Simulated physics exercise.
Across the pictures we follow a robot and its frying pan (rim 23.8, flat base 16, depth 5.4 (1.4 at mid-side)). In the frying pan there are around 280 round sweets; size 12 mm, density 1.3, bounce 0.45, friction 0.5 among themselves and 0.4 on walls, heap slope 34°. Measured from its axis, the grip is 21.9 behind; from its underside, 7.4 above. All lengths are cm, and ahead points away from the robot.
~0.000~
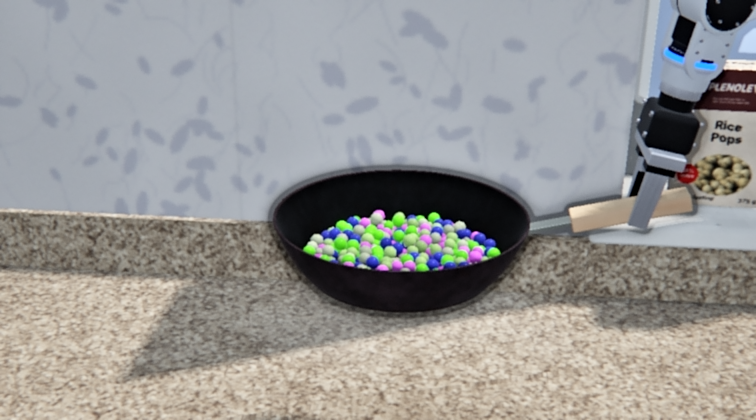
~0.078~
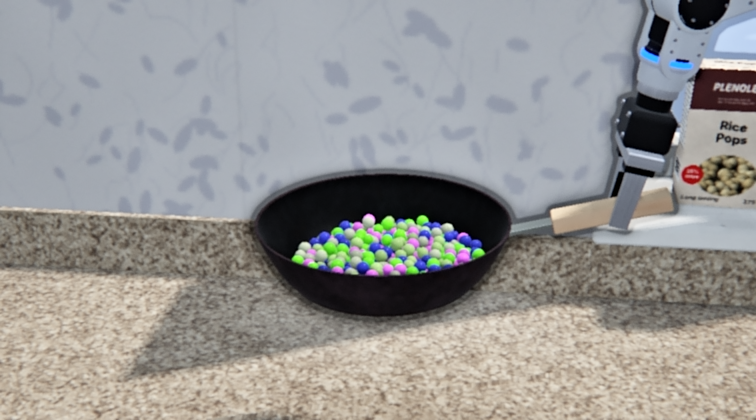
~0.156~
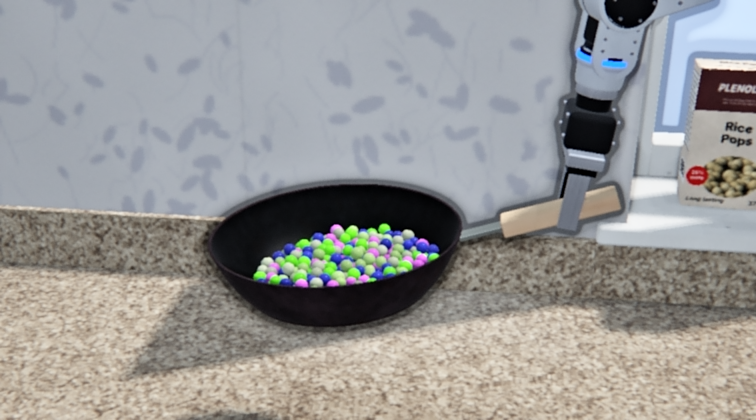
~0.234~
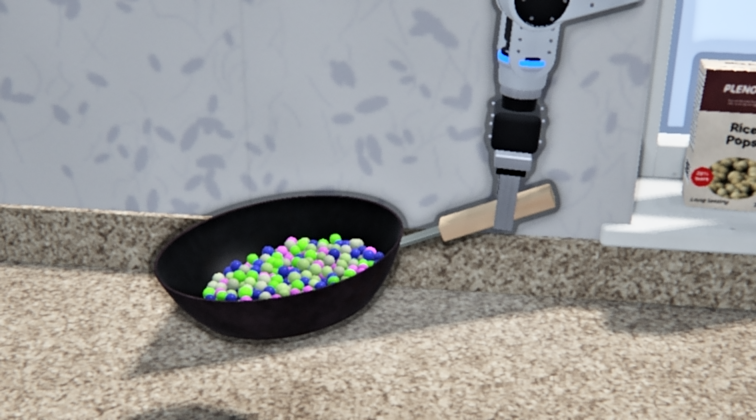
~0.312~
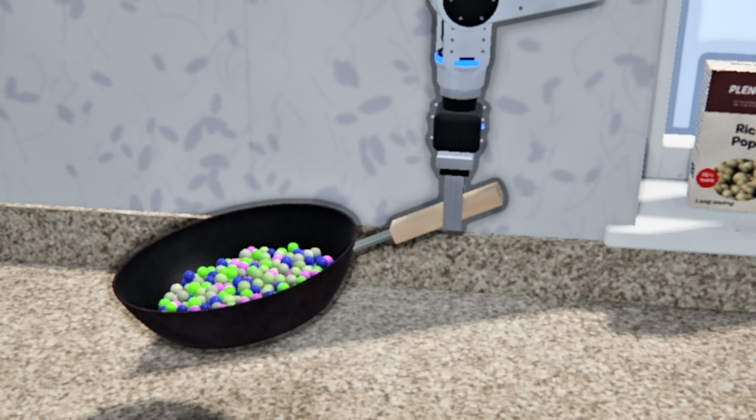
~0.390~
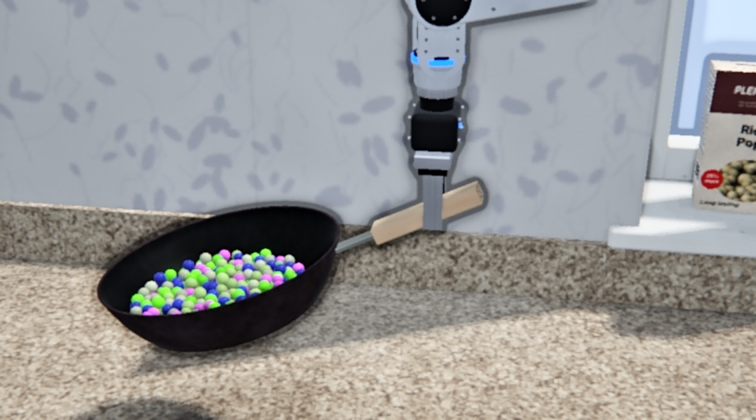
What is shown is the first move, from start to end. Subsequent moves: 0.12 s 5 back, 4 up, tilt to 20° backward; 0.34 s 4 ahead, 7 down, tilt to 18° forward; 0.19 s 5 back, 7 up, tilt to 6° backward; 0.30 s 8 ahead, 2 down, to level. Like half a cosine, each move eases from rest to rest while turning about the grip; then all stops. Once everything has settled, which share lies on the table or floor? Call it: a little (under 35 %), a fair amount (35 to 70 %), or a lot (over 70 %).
A lot.
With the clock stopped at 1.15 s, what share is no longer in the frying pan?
Reading at that time: Approx. 95 %.
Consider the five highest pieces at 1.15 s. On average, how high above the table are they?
Around 45 cm, I reckon.
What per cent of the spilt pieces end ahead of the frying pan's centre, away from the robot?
Close to 10 % of the spill.
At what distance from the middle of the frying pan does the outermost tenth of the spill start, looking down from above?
That works out to near 70 cm.
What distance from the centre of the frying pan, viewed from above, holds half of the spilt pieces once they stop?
That distance comes to about 34 cm.
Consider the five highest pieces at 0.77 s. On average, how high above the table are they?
Around 71 cm above the table.
By 0.77 s, tilted 13° forward, highest piece 72 above the table; 280 in flight or on a rim.
By 1.15 s, tilted 4° backward, highest piece 58 above the table; 225 on the table or floor, 20 in the frying pan, 35 in flight or on a rim.
By 1.54 s, level, highest piece 24 above the table; 257 on the table or floor, 18 in the frying pan, 5 in flight or on a rim.
By 2.59 s, level, highest piece 24 above the table; 262 on the table or floor, 18 in the frying pan.
Final count, 262 on the table or floor, 18 in the frying pan. That is 94 % on the table or floor.
